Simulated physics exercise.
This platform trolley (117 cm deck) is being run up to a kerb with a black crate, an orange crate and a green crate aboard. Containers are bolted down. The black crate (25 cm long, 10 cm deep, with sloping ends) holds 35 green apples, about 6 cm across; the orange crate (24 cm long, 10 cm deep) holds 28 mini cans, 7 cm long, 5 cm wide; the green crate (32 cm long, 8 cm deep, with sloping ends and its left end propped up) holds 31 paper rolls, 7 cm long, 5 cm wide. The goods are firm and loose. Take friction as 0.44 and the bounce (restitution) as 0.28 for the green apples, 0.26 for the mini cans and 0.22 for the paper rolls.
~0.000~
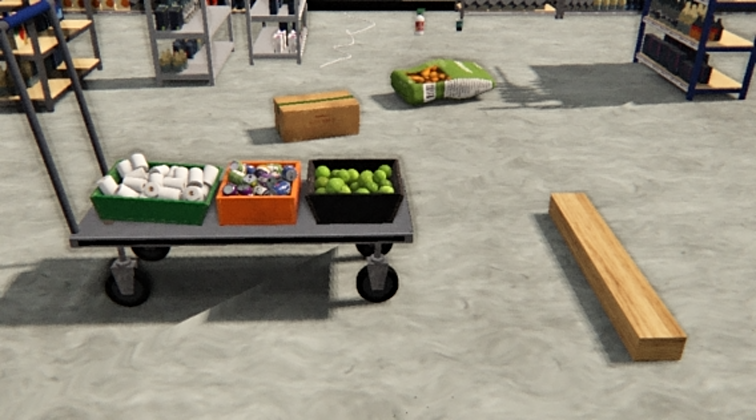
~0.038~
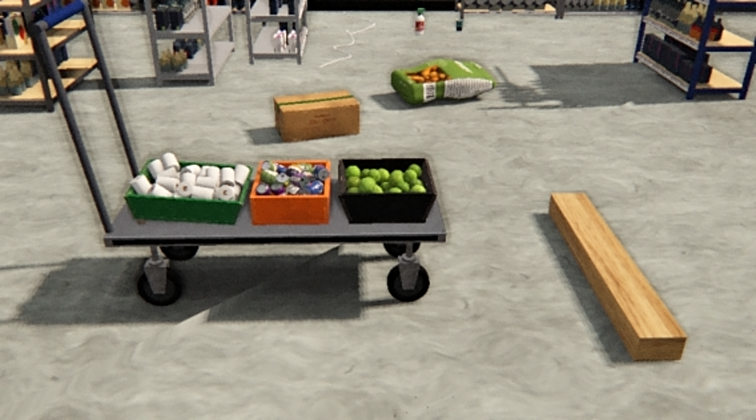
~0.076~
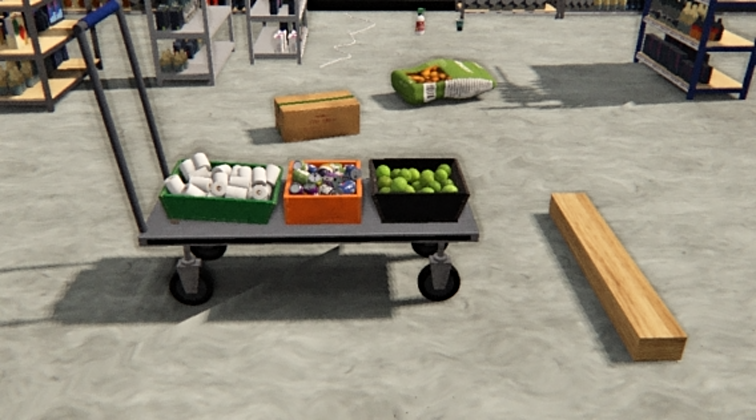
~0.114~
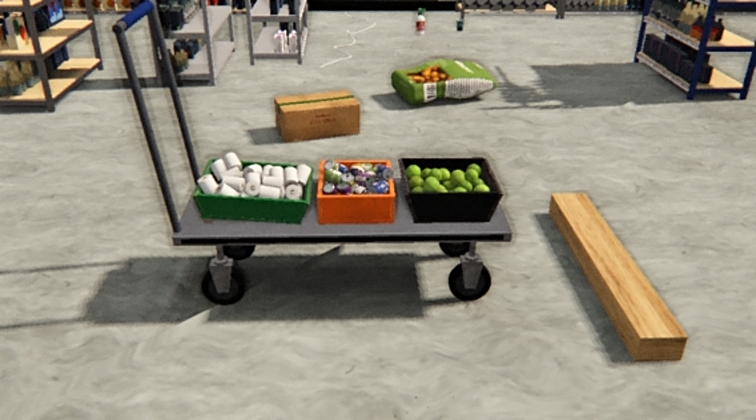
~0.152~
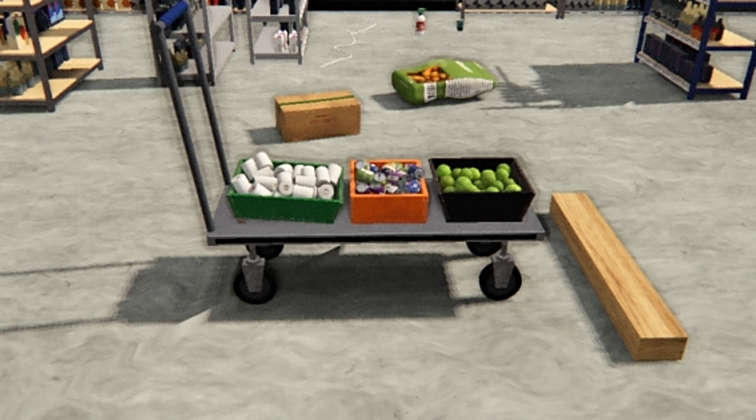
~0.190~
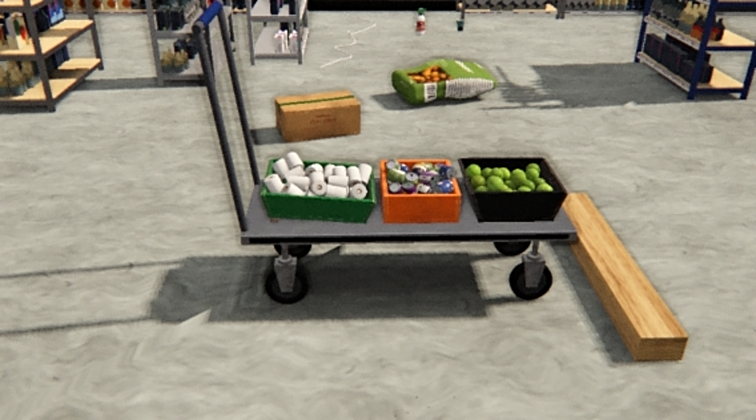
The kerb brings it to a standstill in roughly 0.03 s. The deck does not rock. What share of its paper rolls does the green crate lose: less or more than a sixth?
It sheds more than one in six of them.
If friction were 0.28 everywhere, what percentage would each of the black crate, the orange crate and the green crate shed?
Then black crate 20, orange crate 10, green crate 30 per cent.
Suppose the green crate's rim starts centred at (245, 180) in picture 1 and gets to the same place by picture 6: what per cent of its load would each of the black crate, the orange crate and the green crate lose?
In that case black crate 0, orange crate 0, green crate 10 per cent.
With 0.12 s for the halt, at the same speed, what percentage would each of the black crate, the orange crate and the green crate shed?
Then black crate 0, orange crate 10, green crate 20 per cent.
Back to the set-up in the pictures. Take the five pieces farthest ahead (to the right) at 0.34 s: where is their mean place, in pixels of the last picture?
At about (594, 168).
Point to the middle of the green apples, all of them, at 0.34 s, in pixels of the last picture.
Around (576, 178).
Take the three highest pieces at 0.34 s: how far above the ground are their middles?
Roughly 54 cm.
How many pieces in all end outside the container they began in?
About 25.
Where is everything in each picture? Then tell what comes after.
In the first frame (places track the rim corner closest to us here), green crate (93, 195); orange crate (220, 197); 76 cm to go; all still inside.
Green crate (128, 195); orange crate (254, 197); 65 cm to go, in the second frame.
Green crate (162, 195); orange crate (288, 196); 53 cm to go, in the third frame.
Green crate (196, 194); orange crate (321, 196); 42 cm to go, in the fourth frame.
Green crate (230, 194); orange crate (355, 196); 30 cm to go, in the fifth frame.
Green crate (264, 194); orange crate (388, 195); 19 cm to go; all still inside, in the sixth frame.
After 0.24 s, impact.
After 0.34 s, the black crate has all 35, the orange crate is down by 1 of 28 and the green crate is down by 2 of 31.
After 0.46 s, the black crate is down by 5 of 35, the orange crate is down by 2 of 28 and the green crate is down by 7 of 31.
After 0.69 s, the black crate is down by 8 of 35, the orange crate is down by 5 of 28 and the green crate is down by 10 of 31.
Outcome (at 1.19 s), the black crate is down by 8 of 35, the orange crate is down by 5 of 28 and the green crate is down by 10 of 31. Asked share, 10 of 31, 32 per cent.
